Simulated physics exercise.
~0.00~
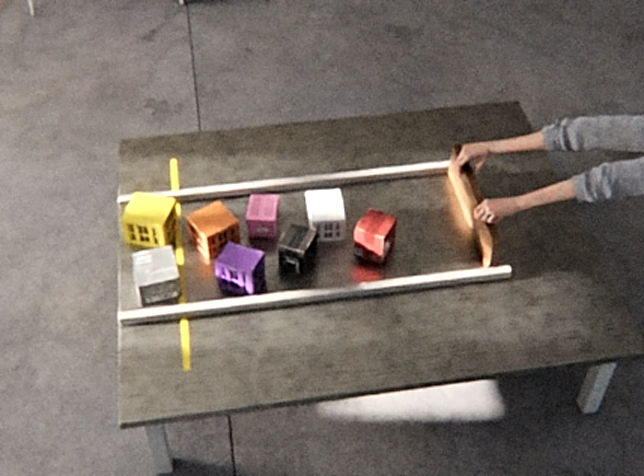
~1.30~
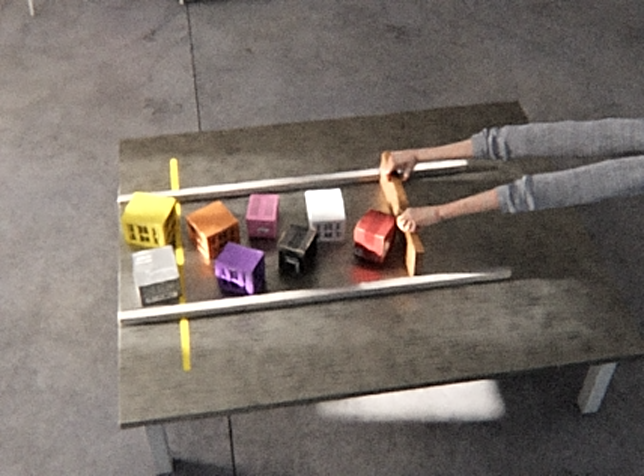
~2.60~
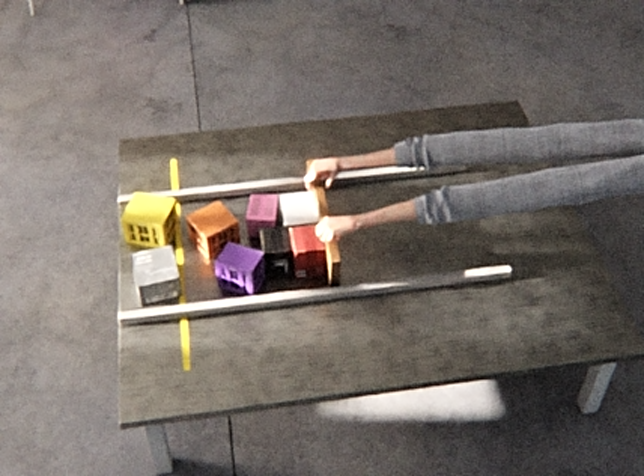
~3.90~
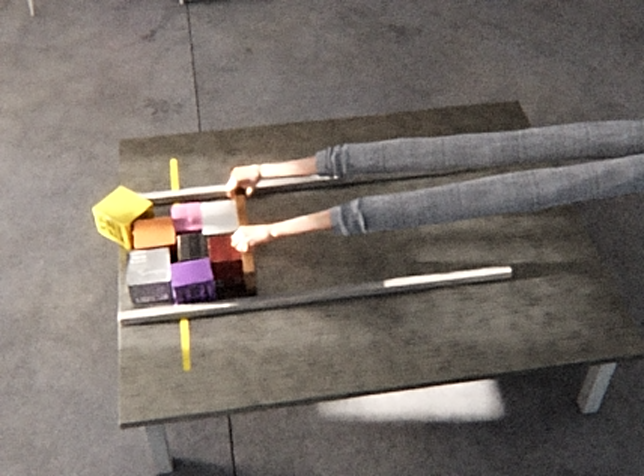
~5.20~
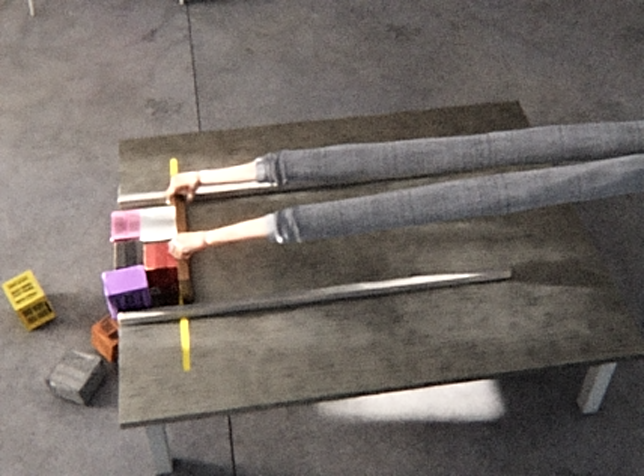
A wooden plank, held upright by two hands reaching in from the right, slides left between two pale rails on a dark table toward a scattered group of colourful boxes. It meets the red box first, then drives it left together with the white and black ones. The pink, purple, orange and grey boxes are soon packed into the moving cluster, while the yellow one tips at the table's left edge. The plank reaches the yellow tape mark as the yellow, orange and grey boxes drop off, leaving the others crowded at the edge.
